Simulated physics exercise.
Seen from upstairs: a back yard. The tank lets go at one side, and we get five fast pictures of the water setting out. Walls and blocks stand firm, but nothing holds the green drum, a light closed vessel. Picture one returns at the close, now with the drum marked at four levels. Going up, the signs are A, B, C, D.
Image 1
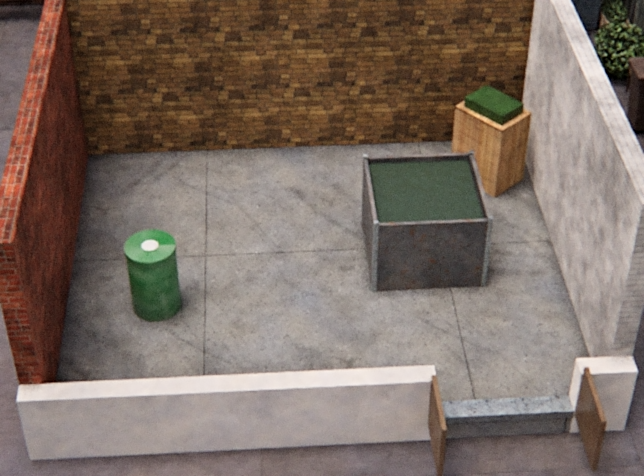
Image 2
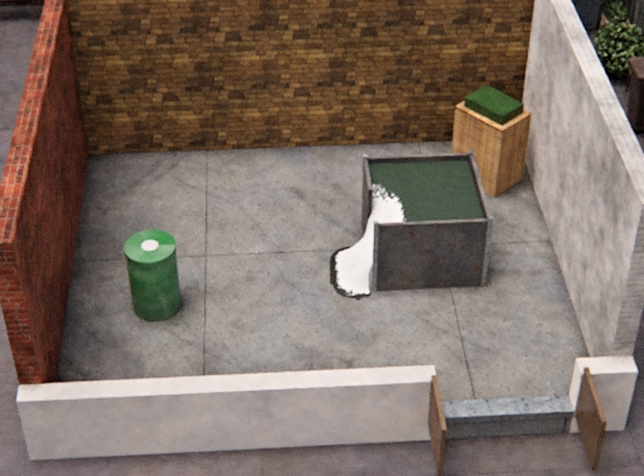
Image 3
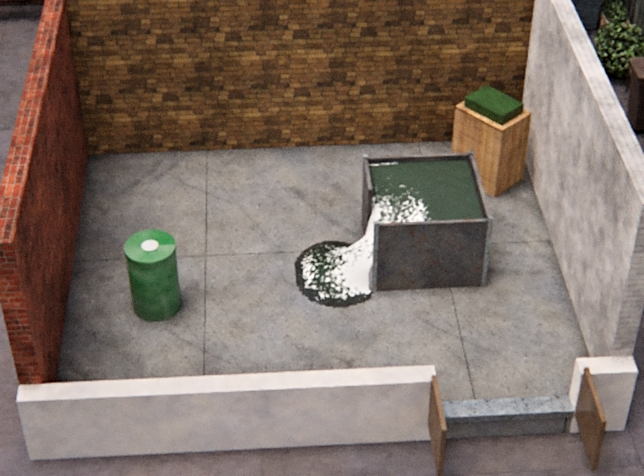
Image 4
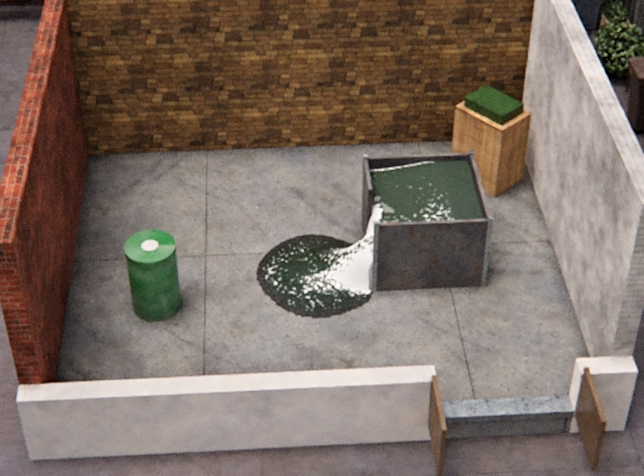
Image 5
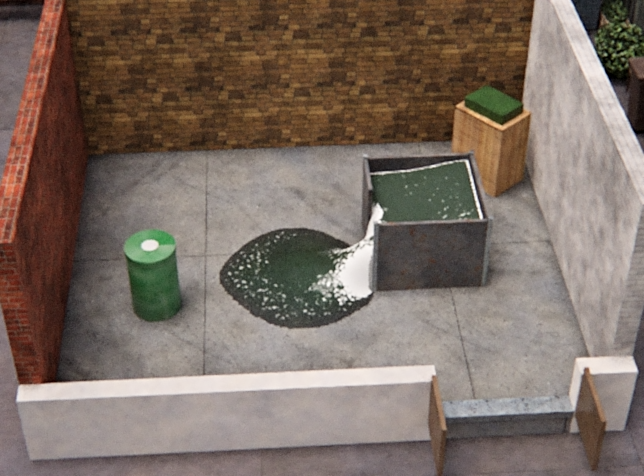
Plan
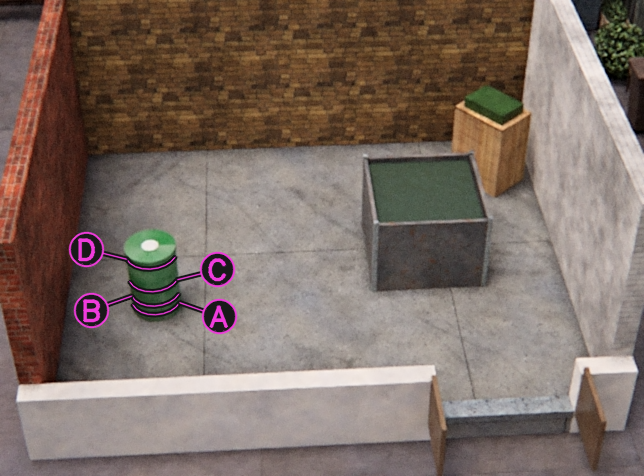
Dark green water pours from the left side of a square tank and spreads across the yard.
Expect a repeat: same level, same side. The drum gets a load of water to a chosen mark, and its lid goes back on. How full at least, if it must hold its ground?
Level C.
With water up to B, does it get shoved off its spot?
Yes.
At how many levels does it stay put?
Two of the four.
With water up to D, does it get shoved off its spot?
No.
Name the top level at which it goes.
B.
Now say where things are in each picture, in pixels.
In the first frame, lid of the green drum at (150, 245); tank full, its middle at (425, 193); open gate at (505, 365).
In the second frame, 1 % of the ground under water, its edge towards the drum at (344, 281).
In the third frame, 3 % of the ground under water, its edge towards the drum at (306, 280).
In the fourth frame, 5 % of the ground under water, its edge towards the drum at (264, 273).
In the fifth frame, lid of the green drum at (150, 245); 8 % of the ground under water, its edge towards the drum at (227, 278).
In magenta, A at (155, 314); B at (154, 306); C at (152, 291); D at (150, 269); from the bottom up A, B, C, D.
For level A, it is pushed about its own width away.
For level B, it is pushed about half its own width away.
For level C, it does not move.
For level D, it does not move.
